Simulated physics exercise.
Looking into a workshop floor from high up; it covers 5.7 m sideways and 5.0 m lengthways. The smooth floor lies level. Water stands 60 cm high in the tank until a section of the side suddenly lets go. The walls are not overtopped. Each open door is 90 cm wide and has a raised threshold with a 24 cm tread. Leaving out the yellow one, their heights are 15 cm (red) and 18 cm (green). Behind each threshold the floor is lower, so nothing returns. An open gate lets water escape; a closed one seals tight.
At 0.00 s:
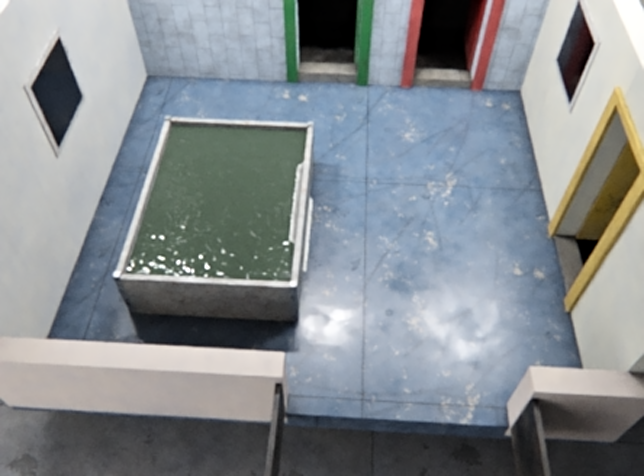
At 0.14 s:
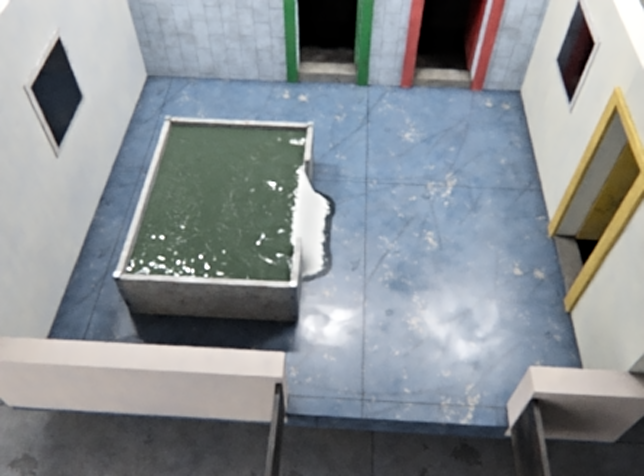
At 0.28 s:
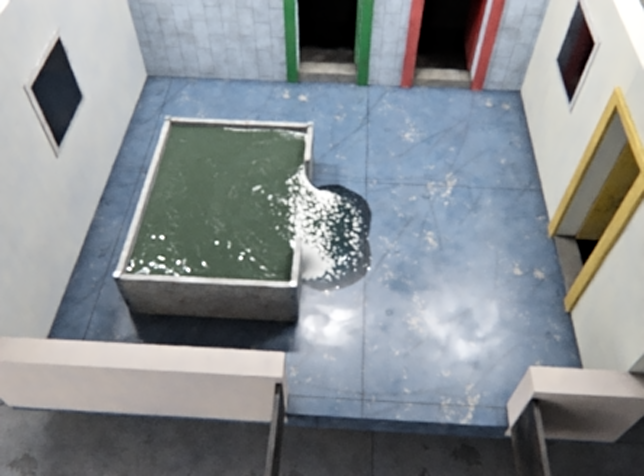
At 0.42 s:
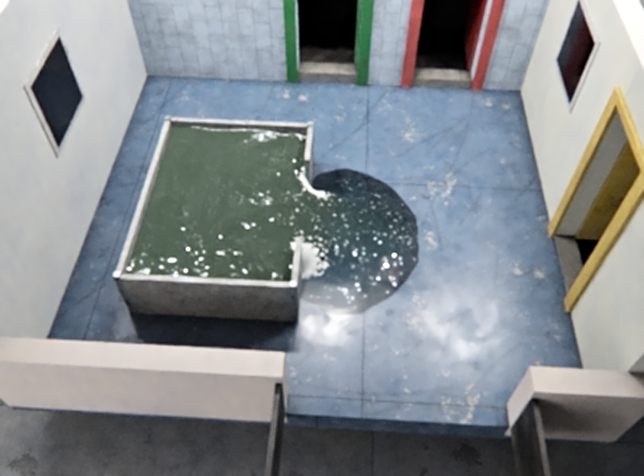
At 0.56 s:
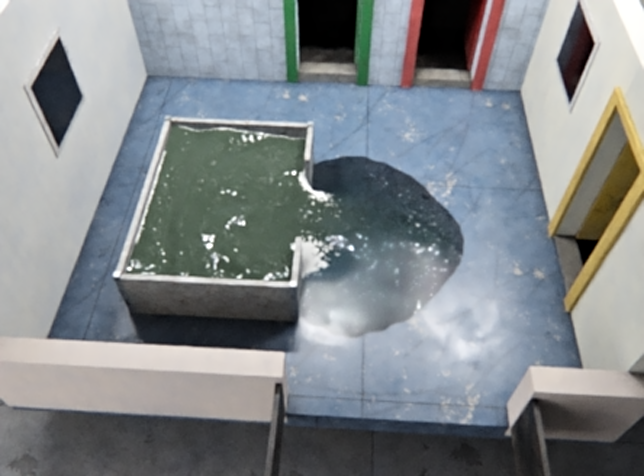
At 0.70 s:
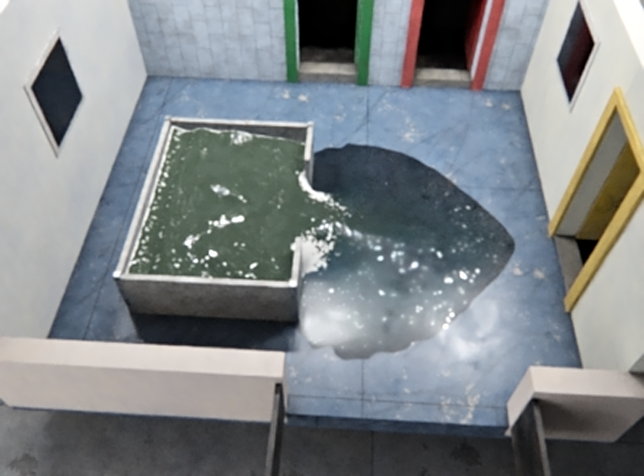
The clip shows a tank of green water standing still in a blue-floored room with green, red and yellow doorways, then water pouring from its right side and spreading across the floor in a widening dark pool.
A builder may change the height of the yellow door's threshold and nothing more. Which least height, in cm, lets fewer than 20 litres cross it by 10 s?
It would have to be roughly 22 cm high.
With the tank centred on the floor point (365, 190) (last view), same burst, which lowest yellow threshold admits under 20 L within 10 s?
Some 21 cm.
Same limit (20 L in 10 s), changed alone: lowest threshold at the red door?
Roughly 9.5 cm at red.
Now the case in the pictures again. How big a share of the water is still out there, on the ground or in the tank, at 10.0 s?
About 70 per cent.
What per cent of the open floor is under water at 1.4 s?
About 40 per cent.
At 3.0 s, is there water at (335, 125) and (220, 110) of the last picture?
In turn: Dry, not reached.
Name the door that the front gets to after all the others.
It is the green one.
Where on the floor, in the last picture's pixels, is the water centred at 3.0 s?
Around (341, 227).
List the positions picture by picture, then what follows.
The first frame shows the tank at (225, 197) is whole and still, 60 cm deep; the yellow door at (591, 212) is dry.
In the second frame, the front is at (321, 270), 0.3 m from the gap at (301, 221); 0.3 m2 of floor is wet, 60 cm left at the back.
In the third frame, the gap is at (302, 224), the front 0.8 m out at (363, 264); the back of the tank holds 60 cm.
In the fourth frame, water pours out at (302, 225) and has run 1.3 m, to (409, 262); about 8 cm deep outside, 60 cm at the back.
In the fifth frame, the gap is at (302, 224), the front 1.9 m out at (458, 245); the back of the tank holds 55 cm.
In the sixth frame, water pours out at (302, 223) and has run 2.5 m, to (507, 243); about 5 cm deep outside, 50 cm at the back; the yellow door at (591, 212), 3.1 m from the gap, is still 0.7 m from the nearest water.
After 1.4 s water covers 40 % of the floor, deepest (35 cm) near (309, 237); 12 cm at the yellow door, 34 litres in over its 6 cm threshold.
After 3.0 s water covers 45 % of the floor, deepest (26 cm) near (515, 96); 20 cm at the yellow door, 206 litres in over its 6 cm threshold.
After 10.0 s water covers 95 % of the floor, deepest (10 cm) near (193, 82); 8 cm at the yellow door, 381 litres in over its 6 cm threshold.
At the yellow door as built, the water arrived by 0.9 s and peaked near 22 cm at 2.4 s.
With a threshold of 18 cm, 59 litres would have come in within the 10 s; with 24.5 cm, 8 litres. So under 20 litres takes about 22 cm.
